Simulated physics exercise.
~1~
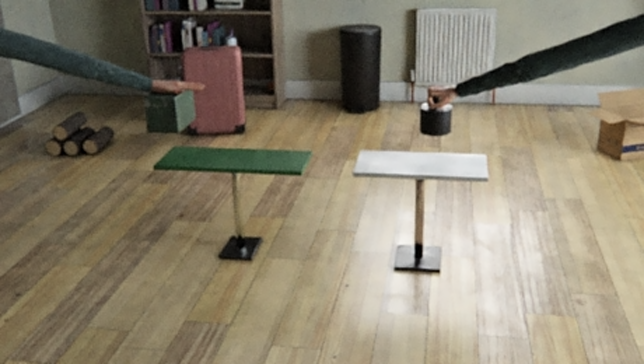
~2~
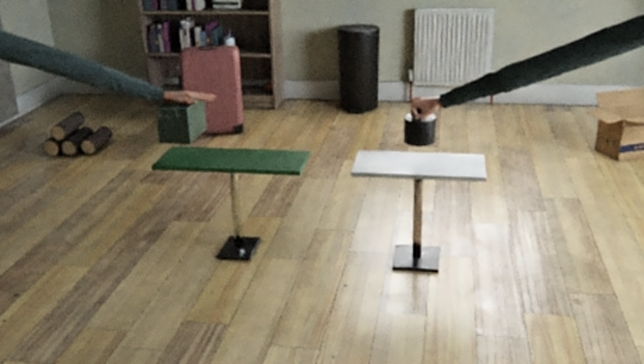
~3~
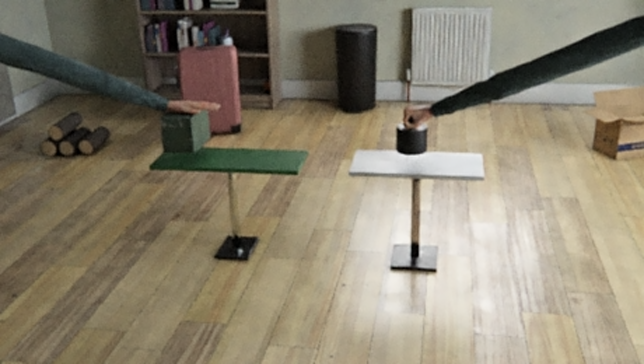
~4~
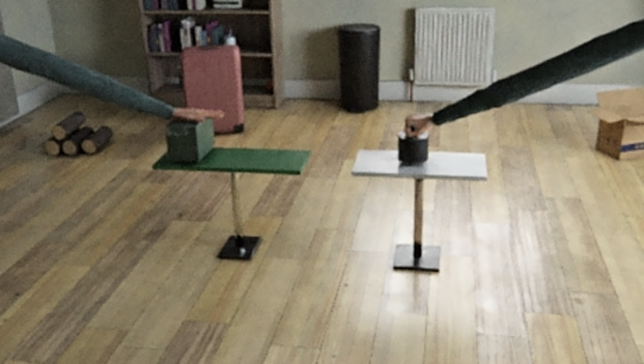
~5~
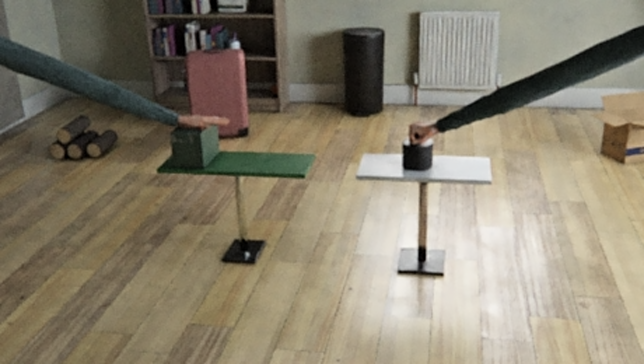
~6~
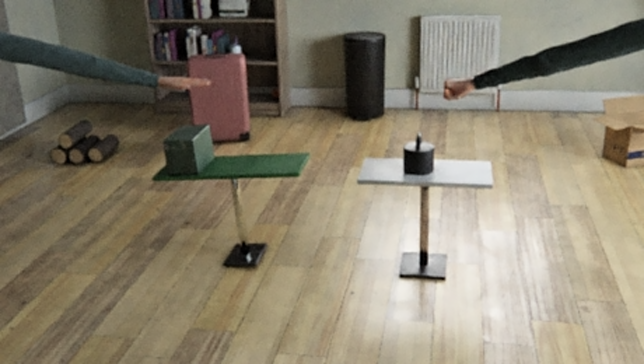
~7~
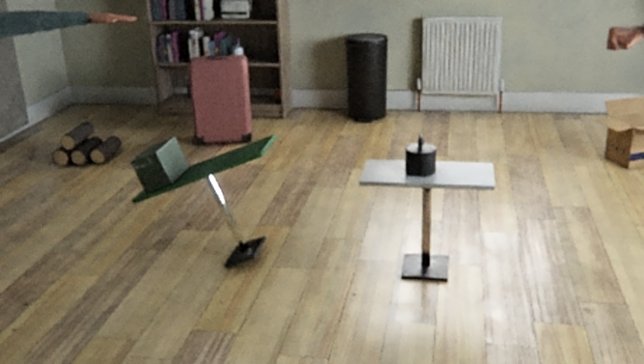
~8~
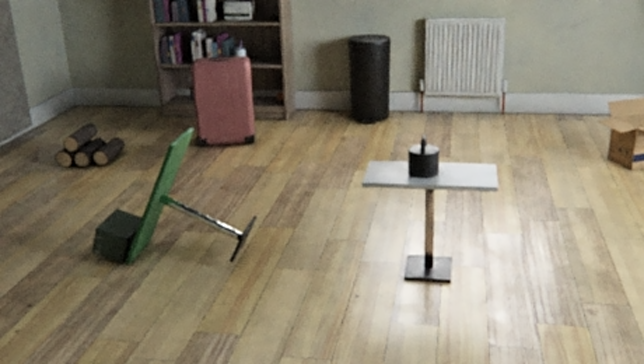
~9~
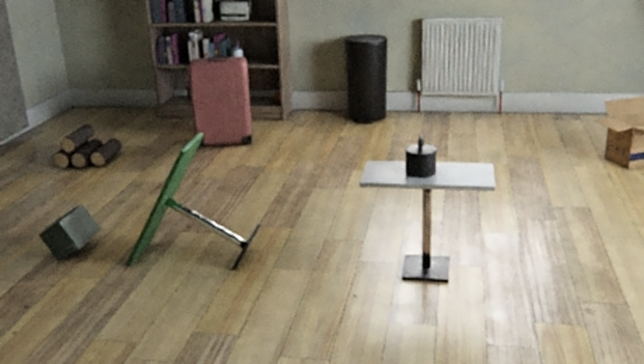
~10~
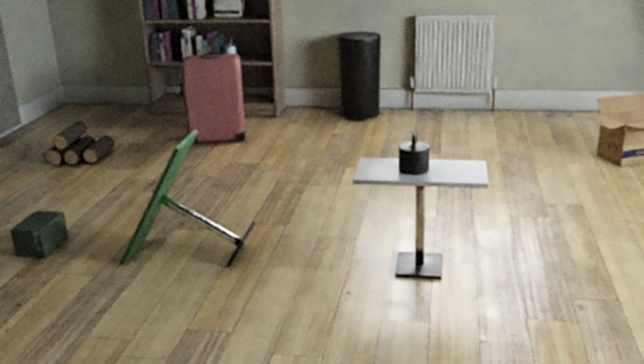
At first, two arms reach in from opposite sides above a green side table and a white stand, one holding a dark green block and the other a small black cylinder. The hands lower the objects, setting the block on the left end of the green top and the cylinder near the middle of the white one. Both hands then let go and draw back. The green table tips to the left, and the block goes down with it to the wooden floor. The block tumbles farther left, while the green table ends toppled, leaning on its top's edge, and the white stand remains upright with the cylinder on it.
